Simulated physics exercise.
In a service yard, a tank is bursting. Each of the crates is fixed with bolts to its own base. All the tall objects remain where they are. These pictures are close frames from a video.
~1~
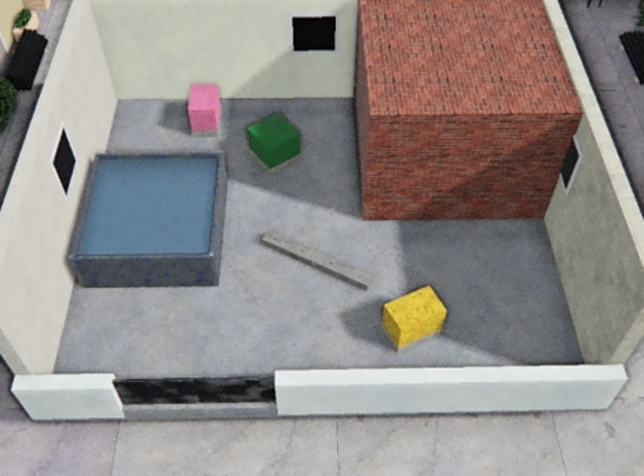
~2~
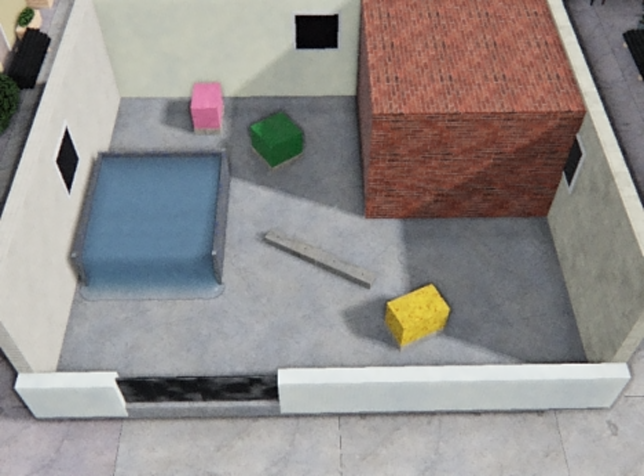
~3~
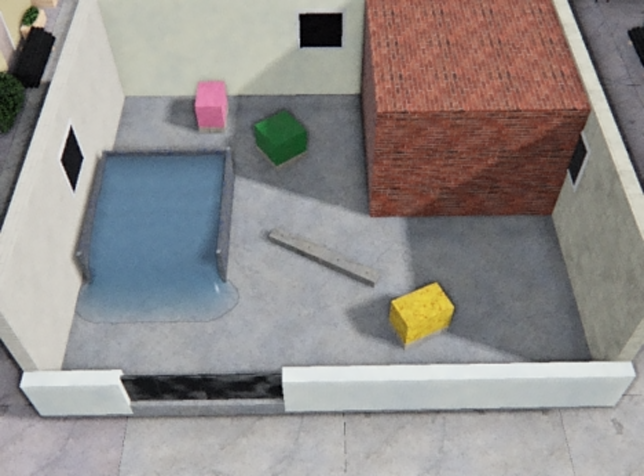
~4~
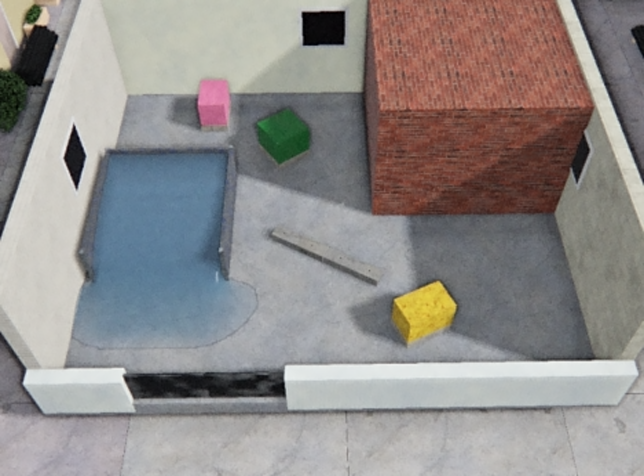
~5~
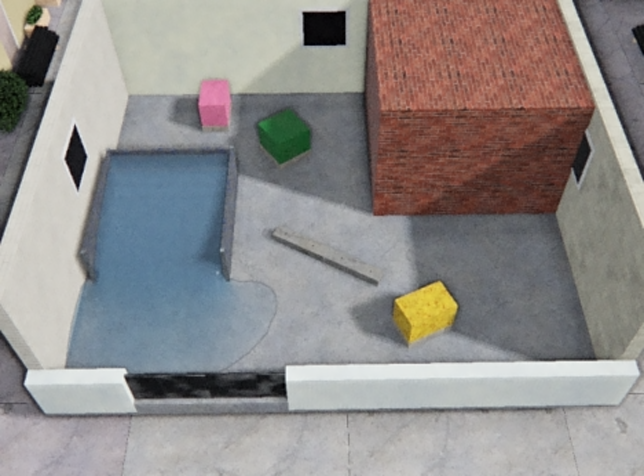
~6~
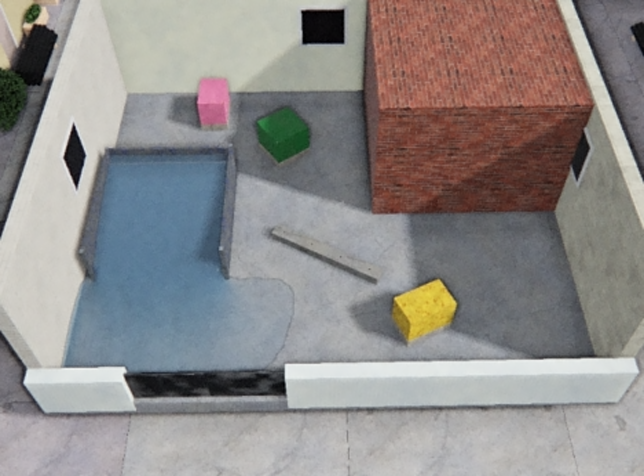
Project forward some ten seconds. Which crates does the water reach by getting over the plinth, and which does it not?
Outcome: The yellow crate will be wet, the pink crate will not even get damp, the green crate will not even get damp.
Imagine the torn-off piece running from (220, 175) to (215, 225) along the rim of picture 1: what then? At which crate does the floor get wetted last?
The pink crate.
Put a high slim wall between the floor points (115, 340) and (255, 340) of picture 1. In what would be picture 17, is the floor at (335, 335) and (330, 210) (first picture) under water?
As listed: Awash, dry.
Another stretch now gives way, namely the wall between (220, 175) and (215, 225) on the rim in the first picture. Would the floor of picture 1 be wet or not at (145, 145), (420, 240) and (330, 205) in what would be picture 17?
Read off point by point, the answer is not soaked, soaking, soaking.
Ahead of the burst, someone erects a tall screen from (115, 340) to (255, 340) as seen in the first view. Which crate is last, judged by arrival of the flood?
That would be the green-painted one.
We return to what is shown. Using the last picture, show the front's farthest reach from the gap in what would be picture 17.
Look around (484, 383).
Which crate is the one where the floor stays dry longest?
My pick is the green-painted one.
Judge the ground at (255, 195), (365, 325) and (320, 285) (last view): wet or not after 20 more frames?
Going through them in order, I'd call them clear, drenched and drenched.
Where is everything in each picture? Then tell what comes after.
In the first frame, still water in the water tank at (152, 205).
In the second frame, the front is at (83, 287), out from the gap at (151, 275).
In the third frame, water pours out at (156, 274) and has run to (77, 306).
In the fourth frame, water pours out at (159, 273) and has run to (247, 311).
In the fifth frame, the front is at (67, 364), out from the gap at (160, 274).
In the sixth frame, the front is at a hidden place, out from the gap at (159, 272).
A moment on, water covers 20 % of the floor; the yellow crate not reached, the pink crate not reached, the green crate not reached.
Next, water covers 25 % of the floor; the yellow crate water round its plinth, the pink crate not reached, the green crate not reached.
Then, water covers 50 % of the floor; the yellow crate water round its plinth, the pink crate not reached, the green crate not reached.
Later, water covers 70 % of the floor; the yellow crate water round its plinth, the pink crate water round its plinth, the green crate not reached.
In the end, water covers 85 % of the floor; the yellow crate was topped, the pink crate stayed above the water, the green crate stayed above the water.
